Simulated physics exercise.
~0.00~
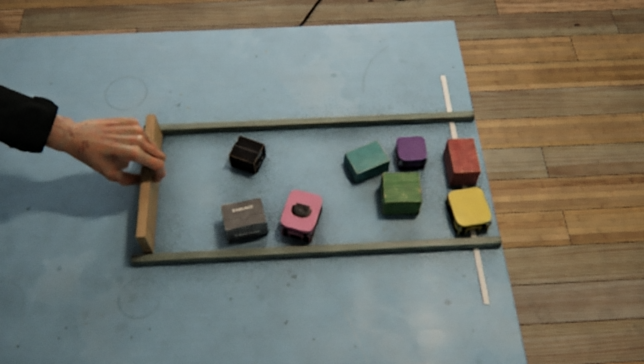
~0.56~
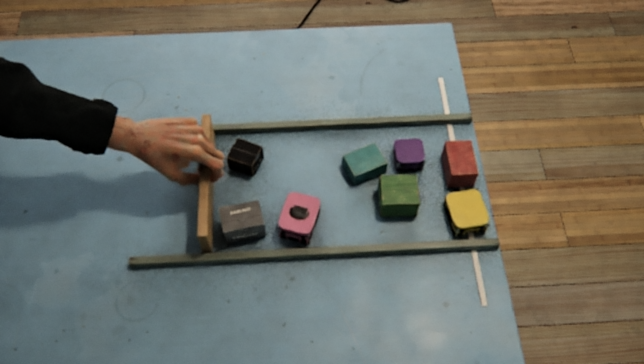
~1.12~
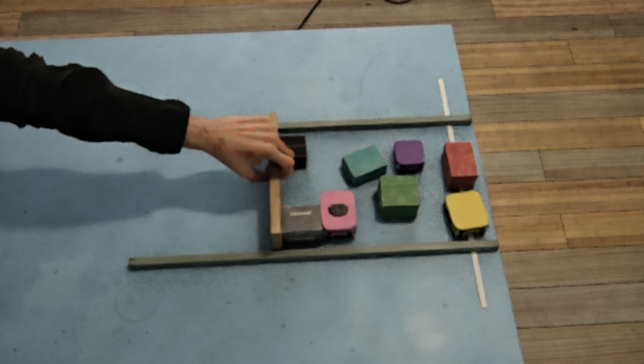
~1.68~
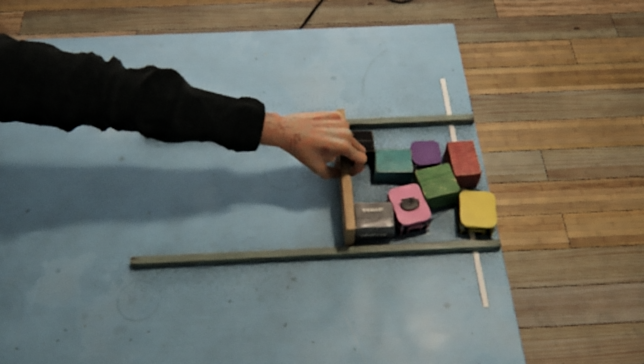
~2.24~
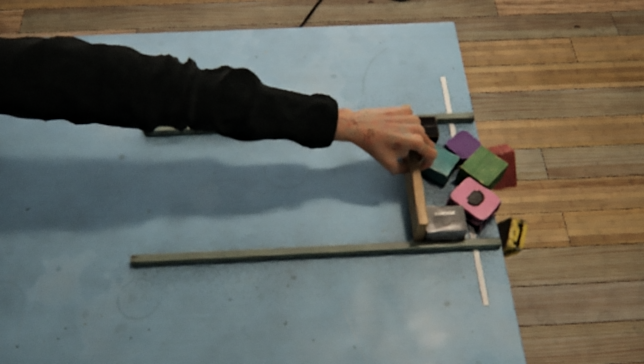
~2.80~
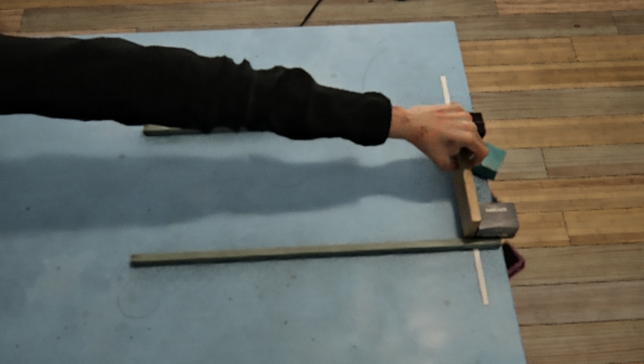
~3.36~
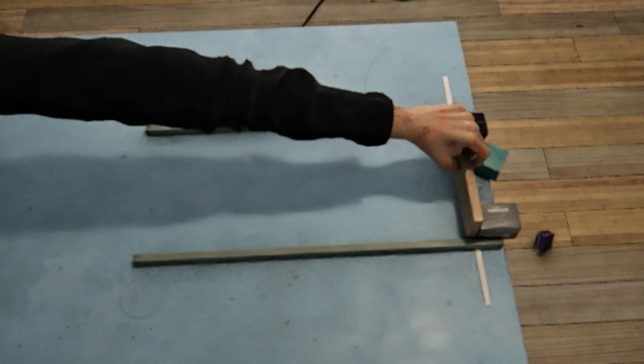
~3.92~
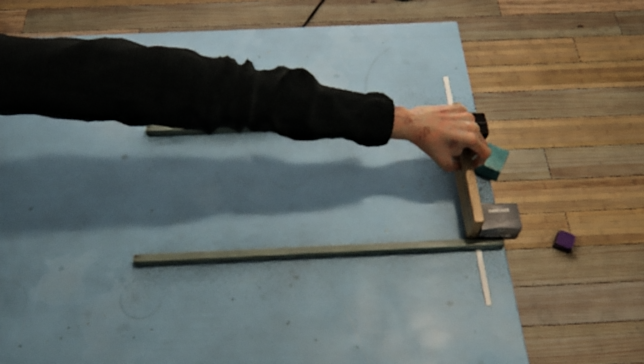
A hand slides a board right, pushing small blocks together until most fall off the table.
